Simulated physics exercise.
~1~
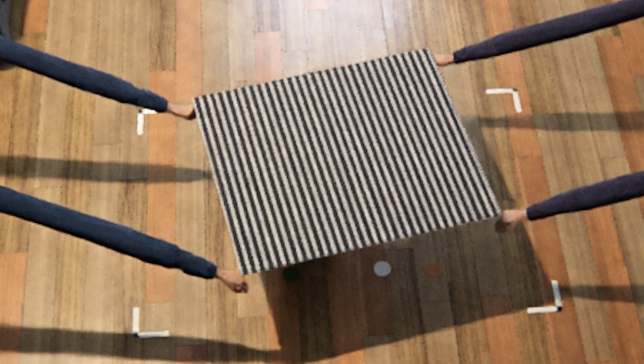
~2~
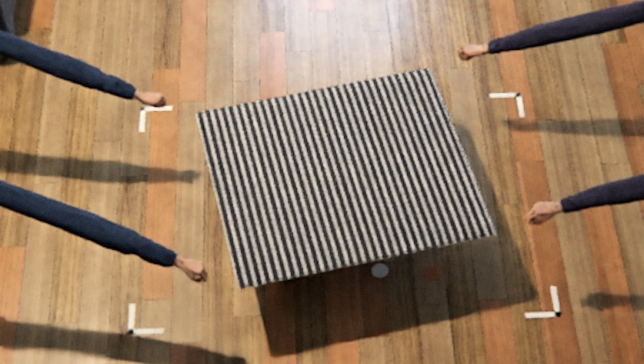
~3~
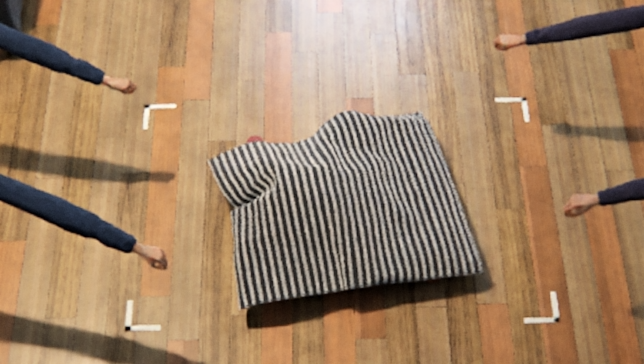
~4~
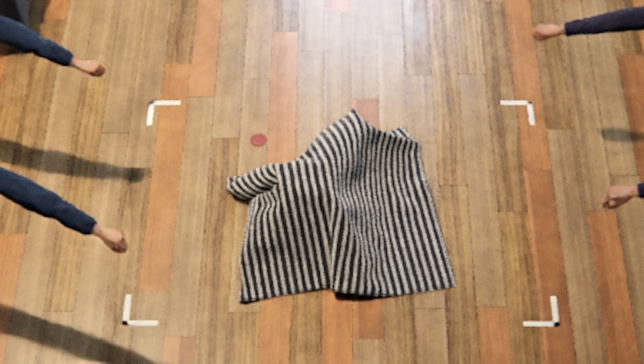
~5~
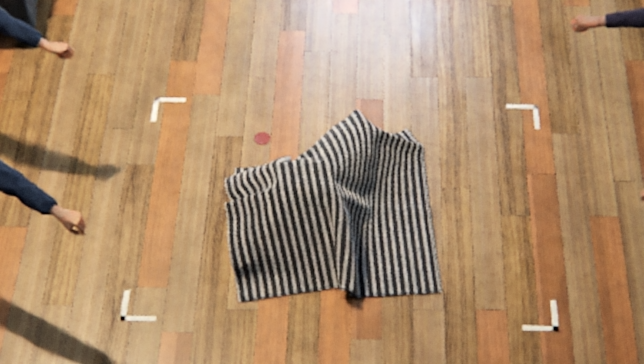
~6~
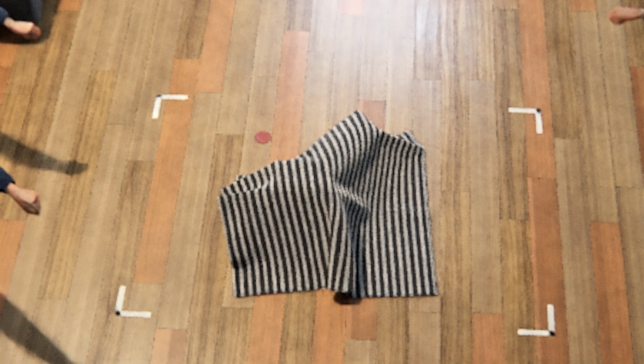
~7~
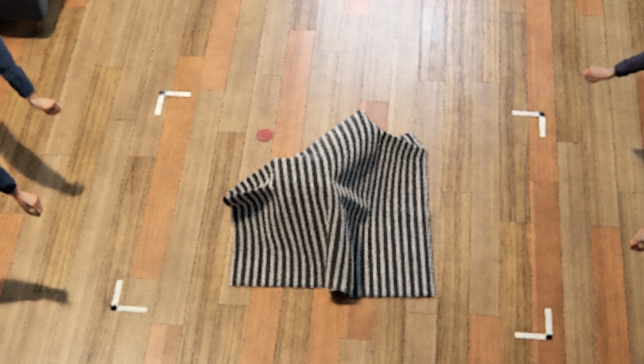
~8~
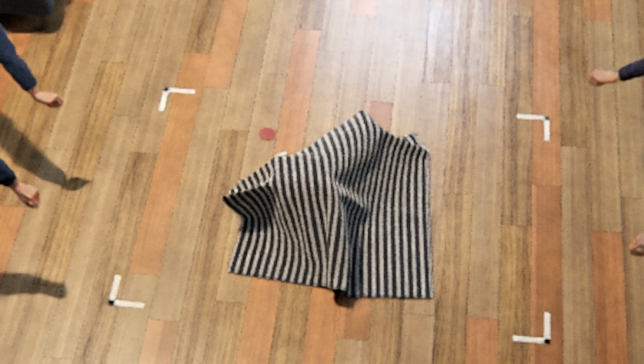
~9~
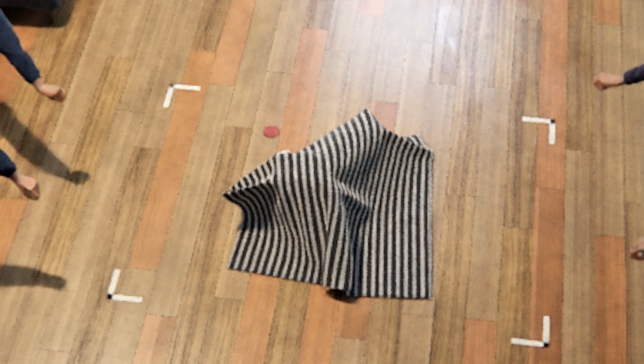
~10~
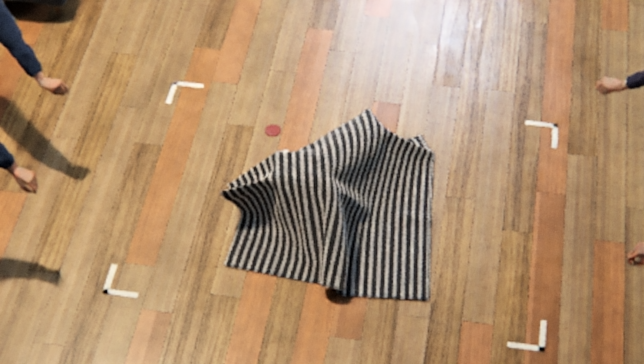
In the video, four hands hold a striped cloth stretched above a wooden floor and let go, and it drops and crumples while the arms draw back. It ends lying rumpled between the white corner marks, with a red coaster uncovered beside it.
